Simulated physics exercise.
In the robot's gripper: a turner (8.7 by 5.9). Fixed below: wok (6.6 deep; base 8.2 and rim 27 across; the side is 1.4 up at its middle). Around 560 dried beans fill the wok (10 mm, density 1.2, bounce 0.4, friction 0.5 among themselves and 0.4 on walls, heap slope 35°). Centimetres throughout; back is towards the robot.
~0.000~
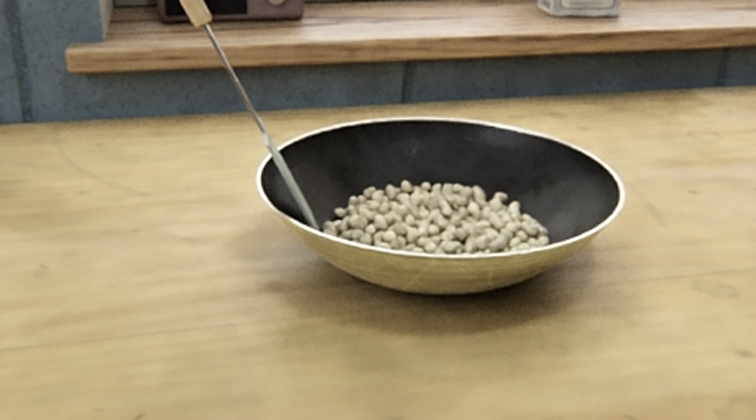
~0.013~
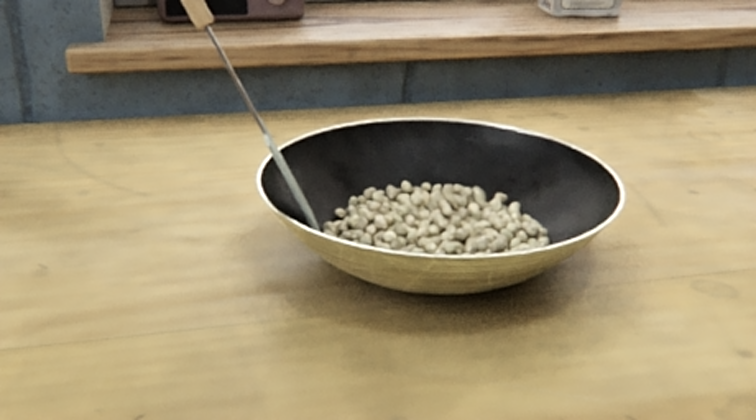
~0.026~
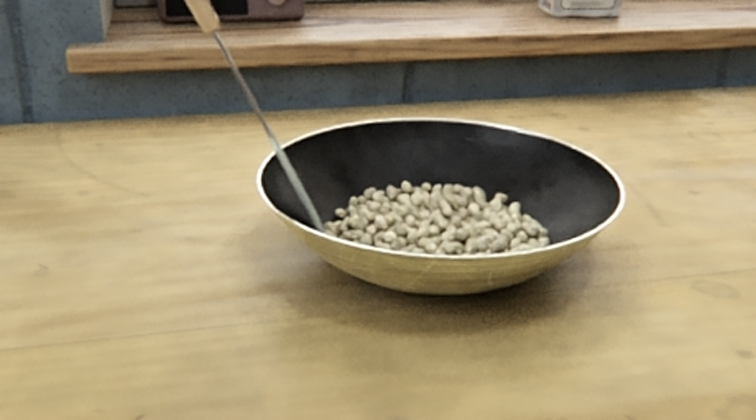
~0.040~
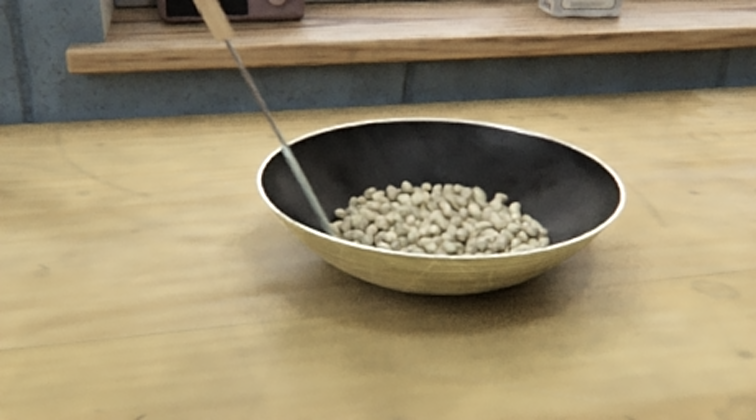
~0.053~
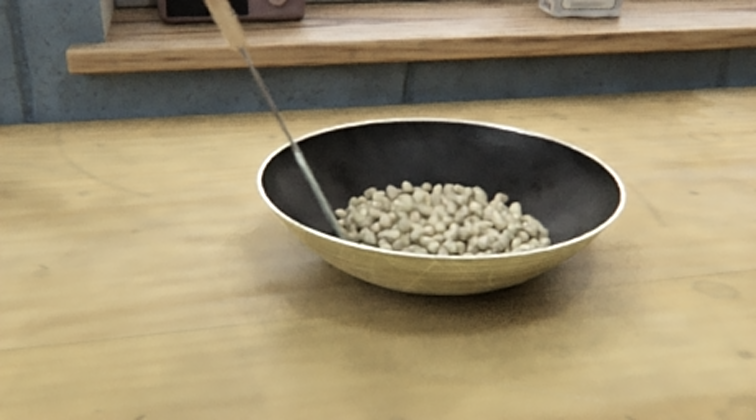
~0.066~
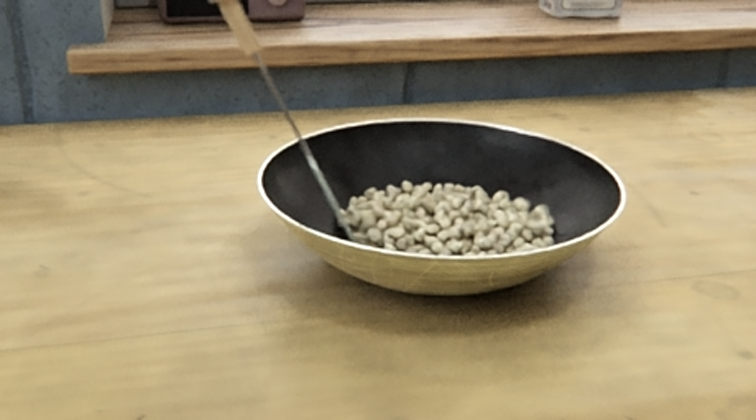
The footage shows a dark-lined wok of pale dried beans on a wooden surface, with a wooden-handled turner leaning in at the left; the turner slides a short way right against the beans, which shift slightly.
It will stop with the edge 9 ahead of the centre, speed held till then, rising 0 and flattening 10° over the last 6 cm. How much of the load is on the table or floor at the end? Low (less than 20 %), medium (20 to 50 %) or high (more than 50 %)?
Answer: Low; less than 20 % of the dried beans finish on the table or floor.
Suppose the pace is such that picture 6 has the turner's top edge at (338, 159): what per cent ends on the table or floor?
Some 25 per cent.
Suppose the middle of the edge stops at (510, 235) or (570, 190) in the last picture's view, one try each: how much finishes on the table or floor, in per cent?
Some 5 and 25 per cent.
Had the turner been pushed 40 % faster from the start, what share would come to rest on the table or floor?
It would be near 20 per cent.
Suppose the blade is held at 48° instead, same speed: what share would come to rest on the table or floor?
In that case some 10 per cent.
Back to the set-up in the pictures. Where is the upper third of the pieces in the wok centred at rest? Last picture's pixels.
Around (554, 195).
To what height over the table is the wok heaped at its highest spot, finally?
About 7.0 cm.
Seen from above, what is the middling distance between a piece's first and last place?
About 4 cm.
After 0.15 s, sloping 65°, highest piece 7 above the table; 563 in the wok.
After 0.23 s, sloping 62°, highest piece 8 above the table; 563 in the wok.
After 0.47 s, sloping 55°, highest piece 7 above the table; 487 in the wok, 73 on the table or floor, 3 on the blade or in flight.
After 1.52 s, sloping 55°, highest piece 7 above the table; 487 in the wok, 76 on the table or floor.
In the end, 487 in the wok, 76 on the table or floor. That is 13 % on the table or floor.
